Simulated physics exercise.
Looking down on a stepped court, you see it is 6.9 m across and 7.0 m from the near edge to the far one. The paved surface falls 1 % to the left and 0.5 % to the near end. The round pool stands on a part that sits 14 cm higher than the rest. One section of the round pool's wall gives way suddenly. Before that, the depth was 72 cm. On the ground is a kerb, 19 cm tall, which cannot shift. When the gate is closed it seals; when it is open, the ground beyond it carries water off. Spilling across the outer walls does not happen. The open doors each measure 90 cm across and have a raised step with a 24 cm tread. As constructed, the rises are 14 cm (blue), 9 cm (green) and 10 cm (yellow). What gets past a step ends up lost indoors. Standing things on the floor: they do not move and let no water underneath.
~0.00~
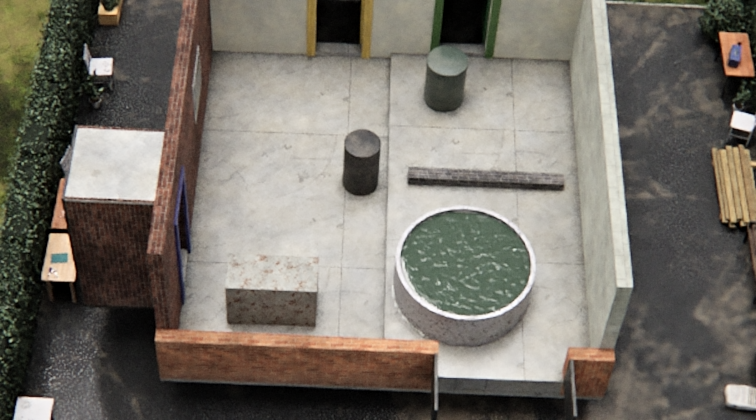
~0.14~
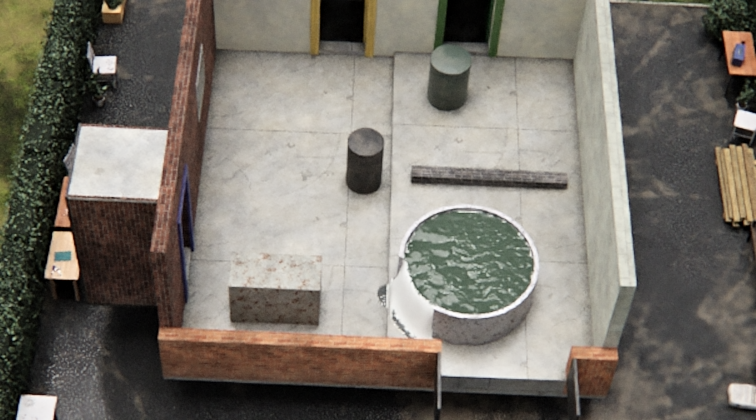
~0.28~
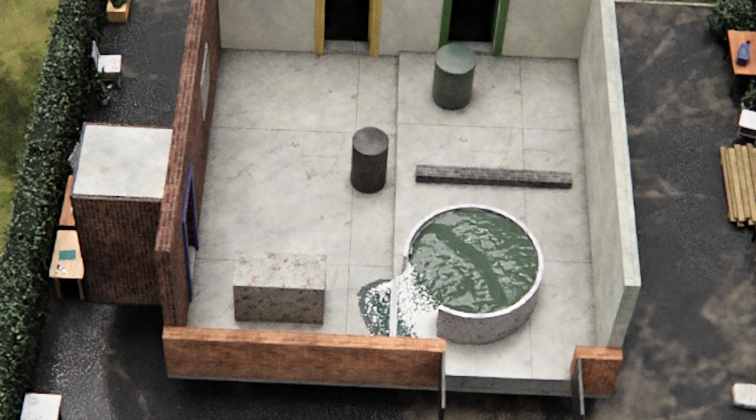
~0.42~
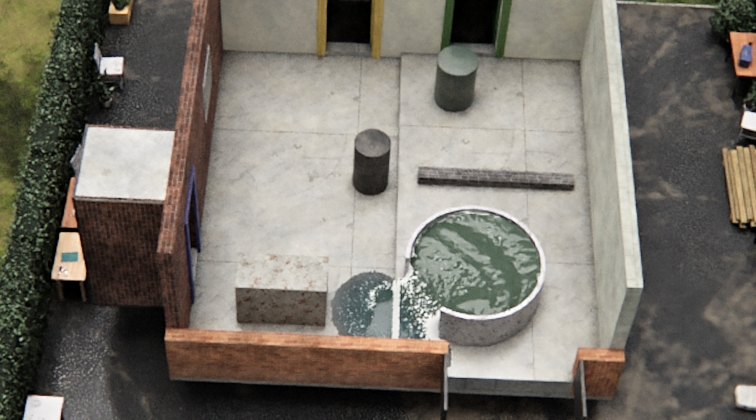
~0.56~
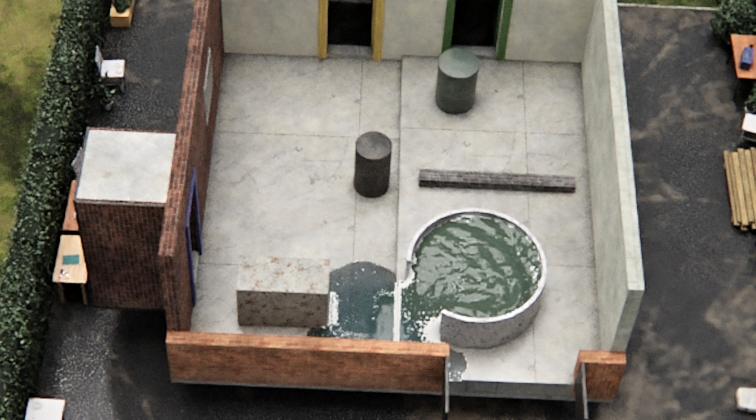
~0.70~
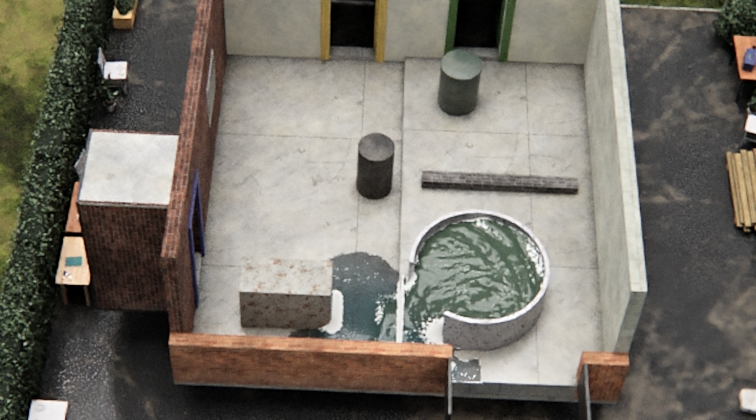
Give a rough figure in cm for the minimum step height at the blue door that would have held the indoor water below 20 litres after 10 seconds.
14 cm.
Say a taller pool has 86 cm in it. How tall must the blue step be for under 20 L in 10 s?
The step needs to be some 17 cm.
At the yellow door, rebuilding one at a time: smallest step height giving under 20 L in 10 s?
At the yellow door it takes roughly 12.5 centimetres.
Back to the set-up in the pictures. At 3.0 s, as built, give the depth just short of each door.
Depths, in cm - blue: 18, green: 0, yellow: 0.
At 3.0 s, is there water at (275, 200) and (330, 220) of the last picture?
First spot swamped, second swamped.
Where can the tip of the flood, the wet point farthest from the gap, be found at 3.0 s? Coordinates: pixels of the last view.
Lab note: Front tip approx. (222, 102).
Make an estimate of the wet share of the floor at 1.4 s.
Some 15 in a hundred.
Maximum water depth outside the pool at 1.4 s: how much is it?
Up to some 49 centimetres, I'd say.
After 1.4 s water covers 15 % of the floor, deepest (49 cm) near (190, 362); it has not reached the blue door.
After 3.0 s water covers 40 % of the floor, deepest (43 cm) near (244, 364); 18 cm at the blue door, 3 litres in over its 14 cm step.
After 10.0 s water covers 55 % of the floor, deepest (20 cm) near (242, 185); 7 cm at the blue door, 19 litres in over its 14 cm step.
At the blue door as built, the water arrived by 1.6 s and peaked near 19 cm at 3.4 s.
With a step of 11 cm, 40 litres would have come in within the 10 s; with 15 cm, 15 litres. So under 20 litres takes about 14 cm.
